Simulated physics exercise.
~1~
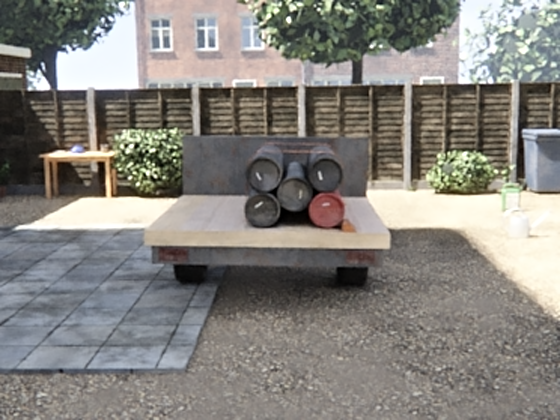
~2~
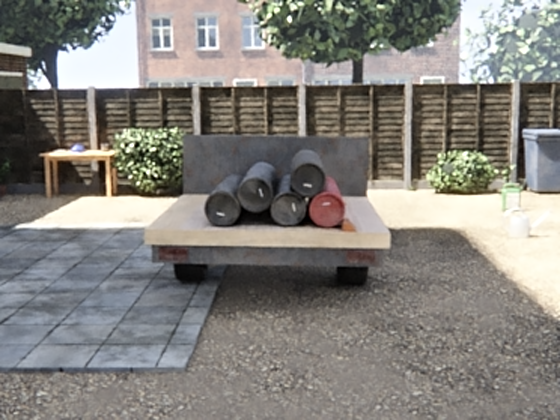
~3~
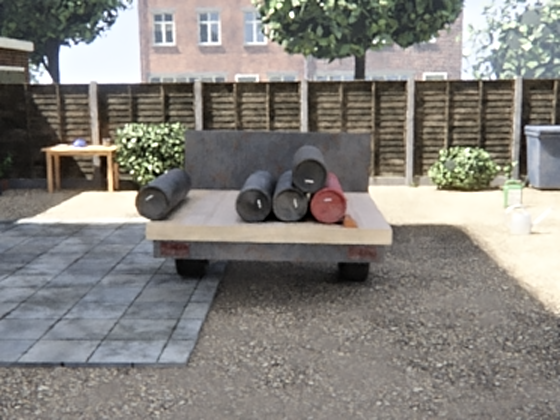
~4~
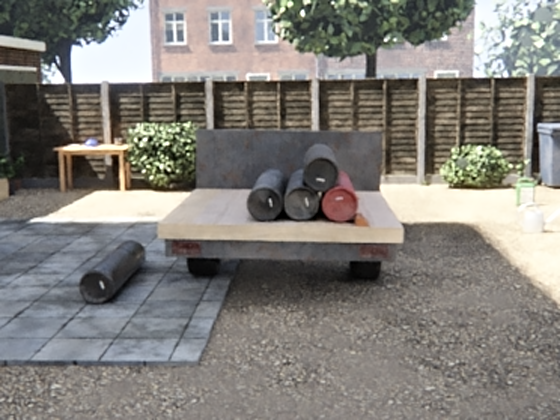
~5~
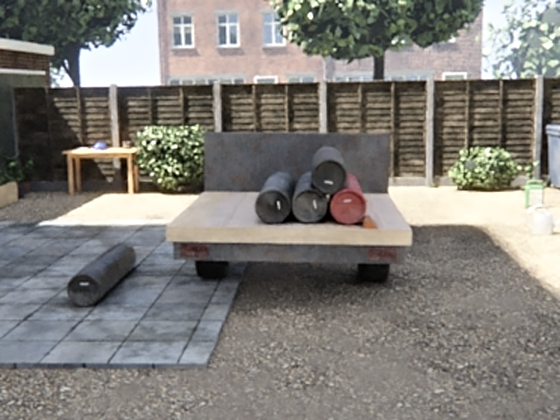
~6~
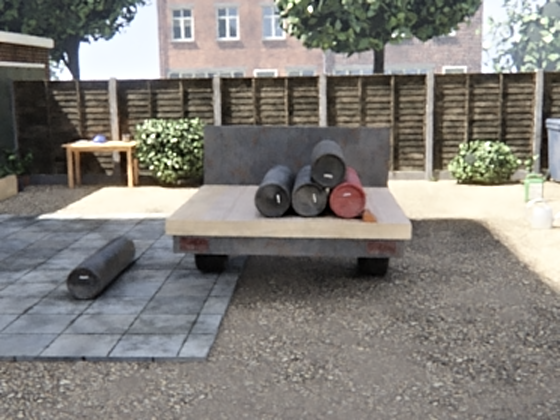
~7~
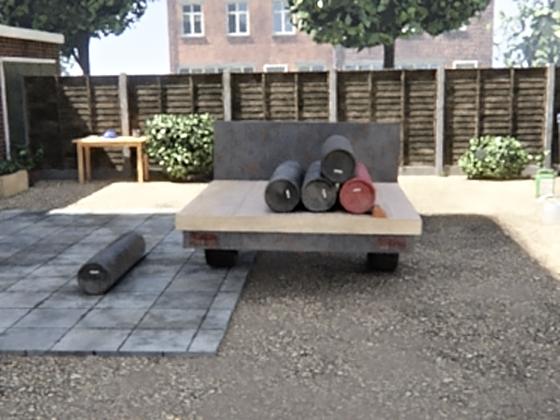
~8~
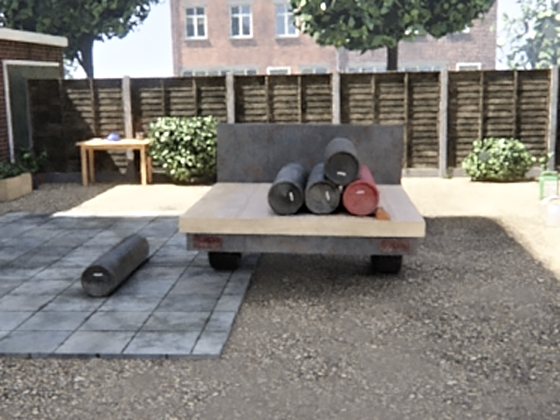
A stack of dark cylinders and one red one slumped on a low trailer, and a dark one rolled off the left side onto the paving, while the red one stayed aboard at the right beside the others as the view drifted left.
